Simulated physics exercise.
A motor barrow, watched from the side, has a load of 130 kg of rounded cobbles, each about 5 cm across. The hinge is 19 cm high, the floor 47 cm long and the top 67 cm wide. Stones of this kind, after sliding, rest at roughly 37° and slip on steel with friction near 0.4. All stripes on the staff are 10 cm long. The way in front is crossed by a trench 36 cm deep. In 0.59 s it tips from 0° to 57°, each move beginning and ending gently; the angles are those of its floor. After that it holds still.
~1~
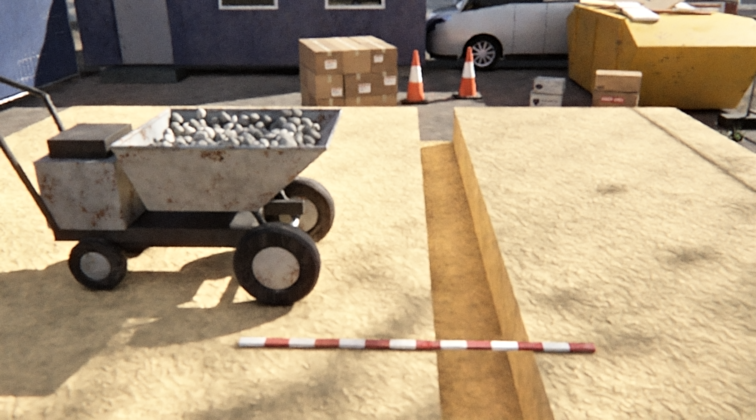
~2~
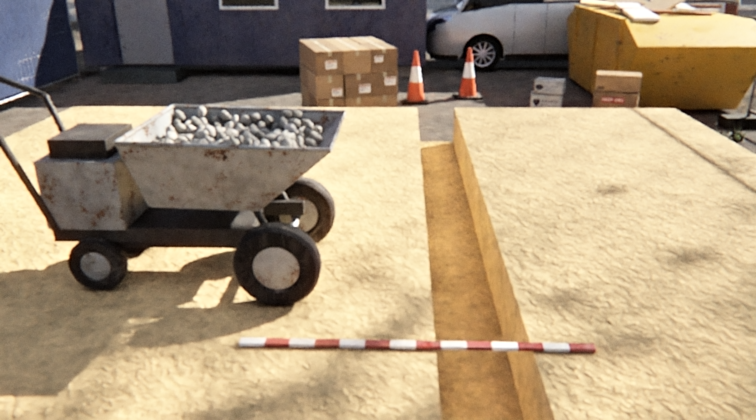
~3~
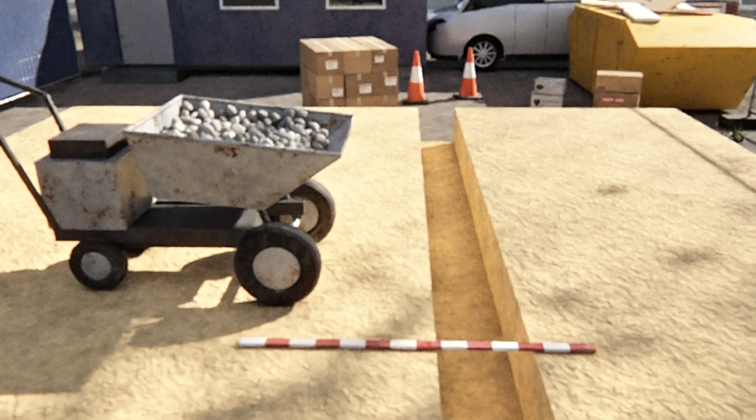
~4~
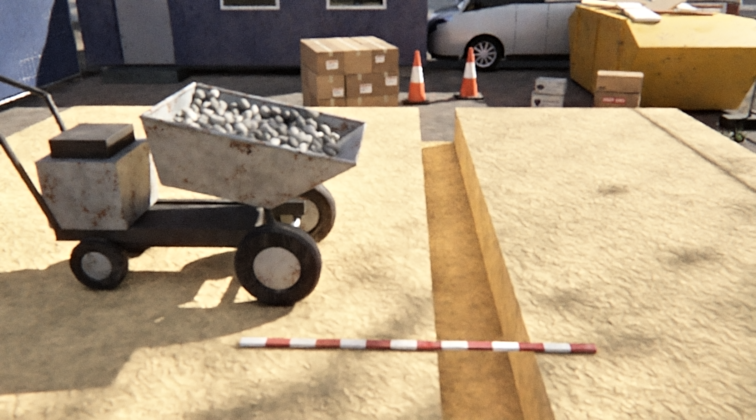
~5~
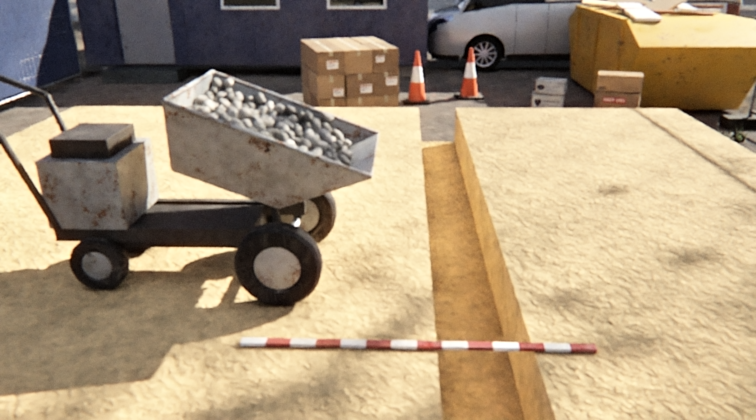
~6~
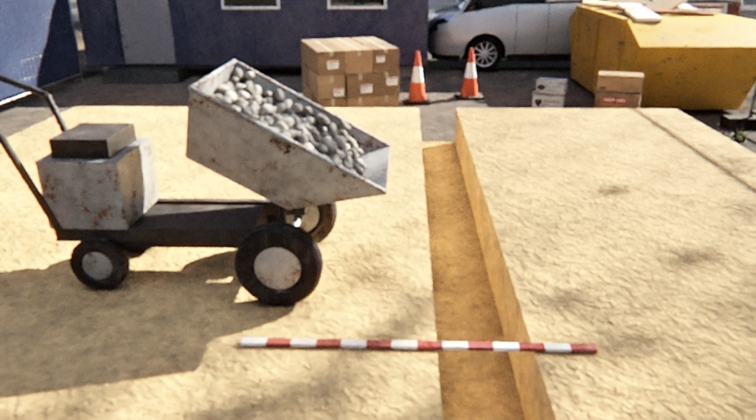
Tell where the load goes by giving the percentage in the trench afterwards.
About 96 per cent of the load is in the trench.
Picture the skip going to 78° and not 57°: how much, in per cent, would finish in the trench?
In that case around 85 percent.
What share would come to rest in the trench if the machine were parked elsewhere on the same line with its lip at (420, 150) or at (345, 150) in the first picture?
From the first place around 35 per cent, from the other around 85.
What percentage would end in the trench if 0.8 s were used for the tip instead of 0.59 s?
Then some 100 per cent would.
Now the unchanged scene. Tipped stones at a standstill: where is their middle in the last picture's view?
Look at roughly (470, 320).
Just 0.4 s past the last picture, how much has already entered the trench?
Some 10 per cent.
Then, 0.1 s after the last picture the floor is at 48°, 100 % in the skip; the foremost stones are at (385, 185).
Then, 0.4 s after the last picture the floor is at 57°, 88 % in the skip, 3 % short of the trench, 9 % in the trench; the foremost stones are at (459, 247).
Then, 0.7 s after the last picture the floor is at 57°, 37 % in the skip, 3 % short of the trench, 56 % in the trench, 4 % past the trench; the foremost stones are at (563, 274).
Then, 2.7 s after the last picture the floor is at 57°, 0 % in the skip, 96 % in the trench, 4 % past the trench; the foremost stones are at (689, 292).
